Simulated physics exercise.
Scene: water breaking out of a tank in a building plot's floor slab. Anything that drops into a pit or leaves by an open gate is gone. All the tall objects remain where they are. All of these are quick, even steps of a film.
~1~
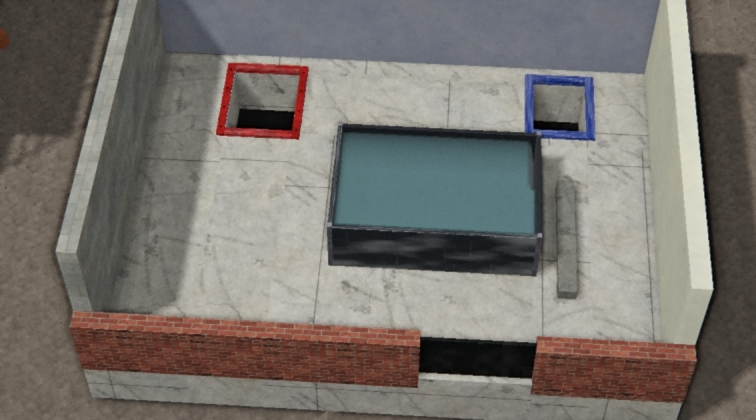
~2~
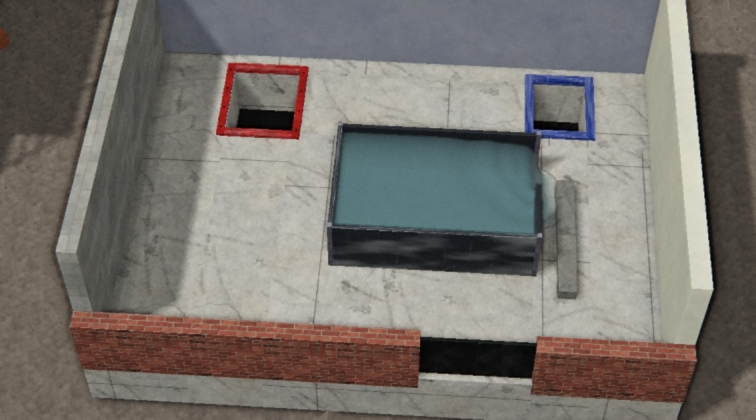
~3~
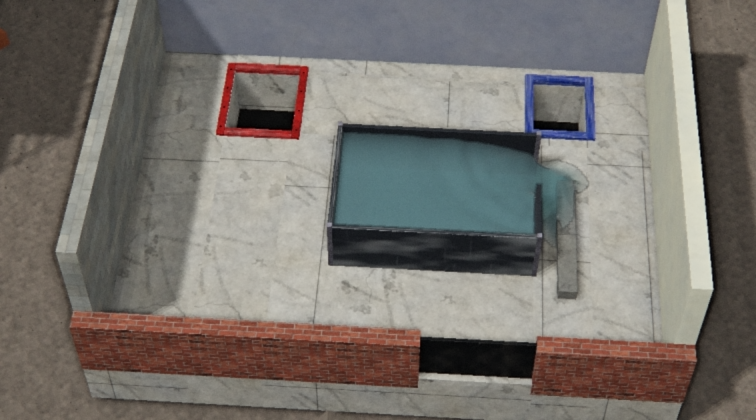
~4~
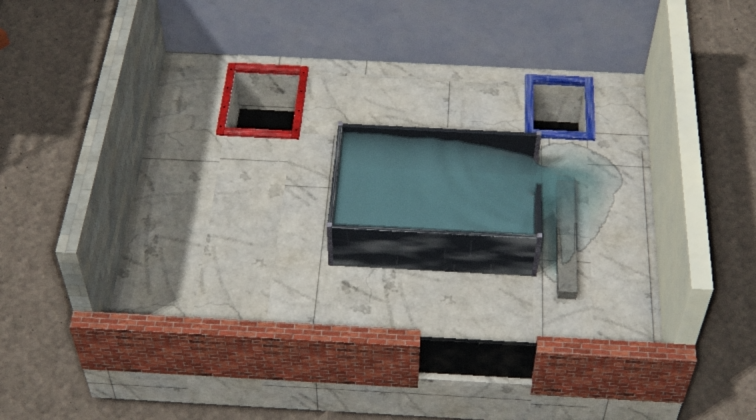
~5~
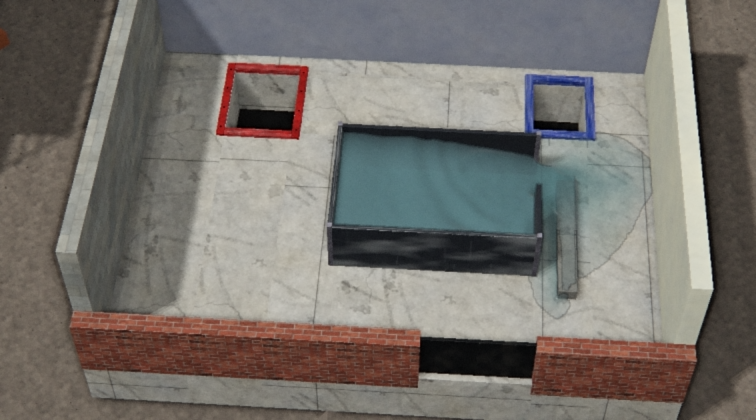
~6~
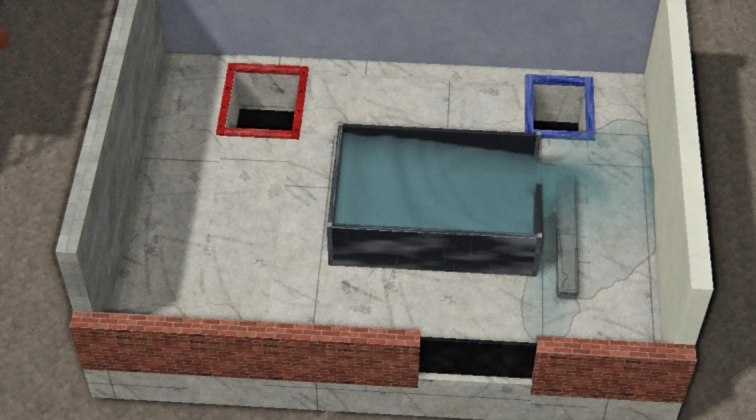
A dark-sided open tank of teal water sits on a pale marble-like floor, seen from above in a walled enclosure with a low red brick front. A red-framed square opening lies at back left, a blue-framed one at back right, and a grey bar beside the tank's right end. Water pours through a gap there, spreading thinly rightward, then forward around the bar, while the camera stays still.
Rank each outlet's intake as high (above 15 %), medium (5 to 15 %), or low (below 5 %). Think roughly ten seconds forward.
Intake: The gate is low; the blue pit is high; the red pit is low.
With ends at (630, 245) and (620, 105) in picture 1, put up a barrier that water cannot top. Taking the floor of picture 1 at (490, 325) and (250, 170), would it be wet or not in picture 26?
Going by the list, I'd say reached by the flood, then kept clear of the flood.
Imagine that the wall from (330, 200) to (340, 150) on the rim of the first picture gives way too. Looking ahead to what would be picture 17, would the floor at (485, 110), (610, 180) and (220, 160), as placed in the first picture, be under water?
Taking them in order, I'd say not reached, not reached and swamped.
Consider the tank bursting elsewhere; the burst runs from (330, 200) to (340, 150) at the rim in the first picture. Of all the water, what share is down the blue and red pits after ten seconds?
Approximately, blue takes 0 % and red takes 20 %.
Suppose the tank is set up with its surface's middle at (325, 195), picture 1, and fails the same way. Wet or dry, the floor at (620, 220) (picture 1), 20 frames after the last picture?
The answer is submerged.
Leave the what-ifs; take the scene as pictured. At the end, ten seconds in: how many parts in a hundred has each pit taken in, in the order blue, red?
Estimates: 24 % and 2 %.
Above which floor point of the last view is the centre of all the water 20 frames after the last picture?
Somewhere around (497, 214) in the last view.
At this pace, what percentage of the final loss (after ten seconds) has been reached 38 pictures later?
Approximately 75 in a hundred, I think.
A moment on, water covers 20 % of the floor; the gate 0 %, the blue pit 1 %, the red pit 0 %.
Next, water covers 30 % of the floor; the gate 0 %, the blue pit 3 %, the red pit 0 %.
Then, water covers 45 % of the floor; the gate 0 %, the blue pit 8 %, the red pit 0 %.
Later, water covers 75 % of the floor; the gate 0 %, the blue pit 18 %, the red pit 1 %.
In the end, water covers 95 % of the floor; the gate 0 %, the blue pit 25 %, the red pit 1 %.
